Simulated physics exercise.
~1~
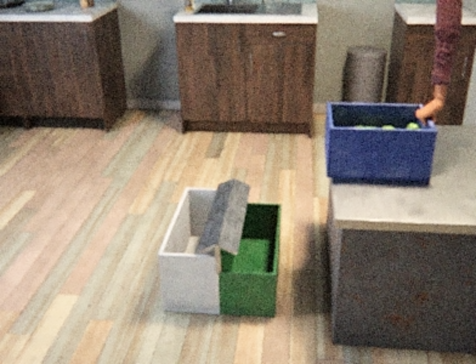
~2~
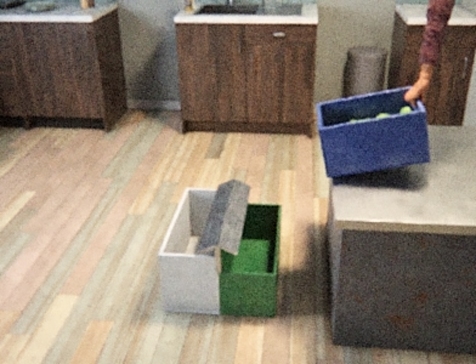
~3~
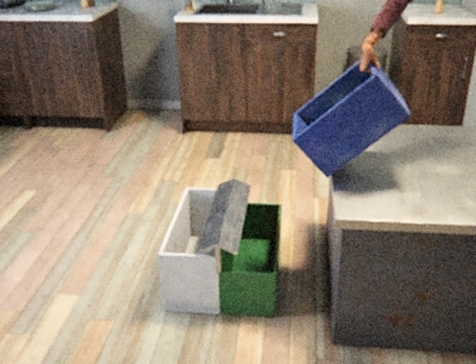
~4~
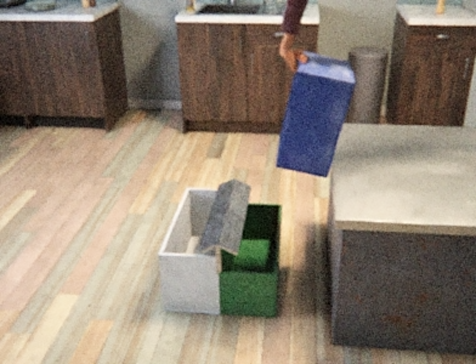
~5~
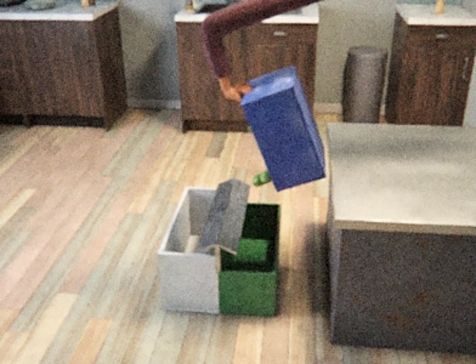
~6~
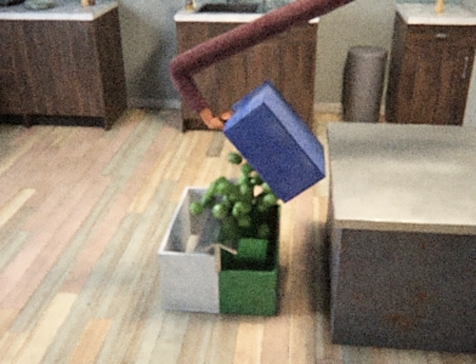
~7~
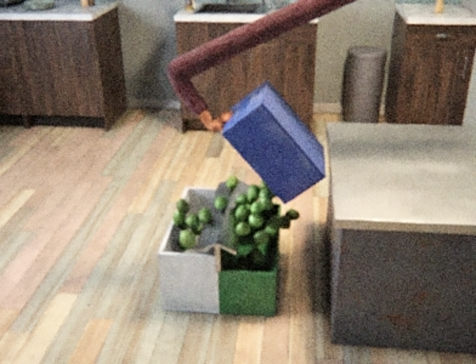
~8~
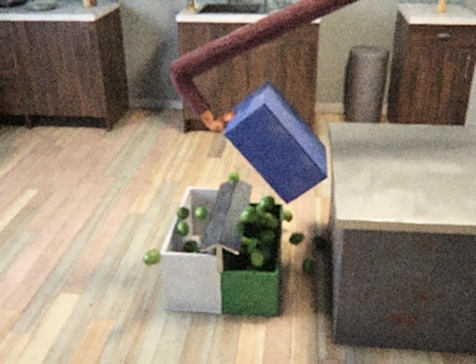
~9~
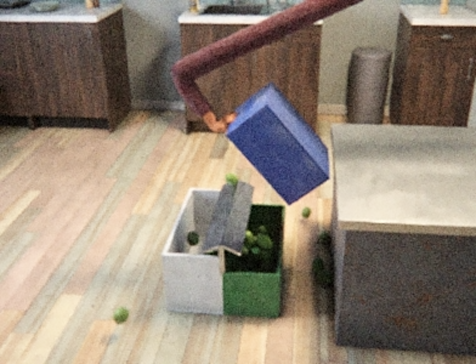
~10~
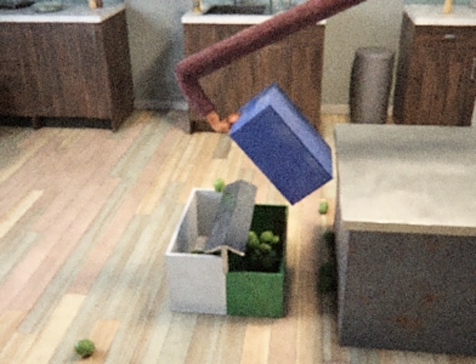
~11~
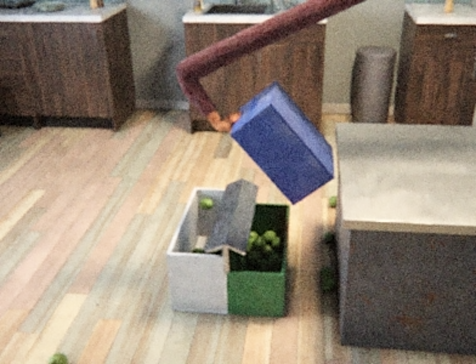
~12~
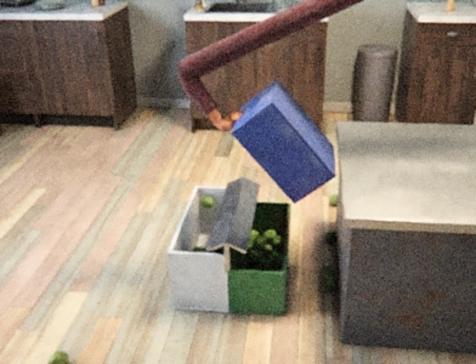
In a room with wooden cabinets, a hand tipped a blue tote off a bench, spilling small green balls over a ridged divider between a white box and a green tub; most landed inside, while a few ended up on the floor.
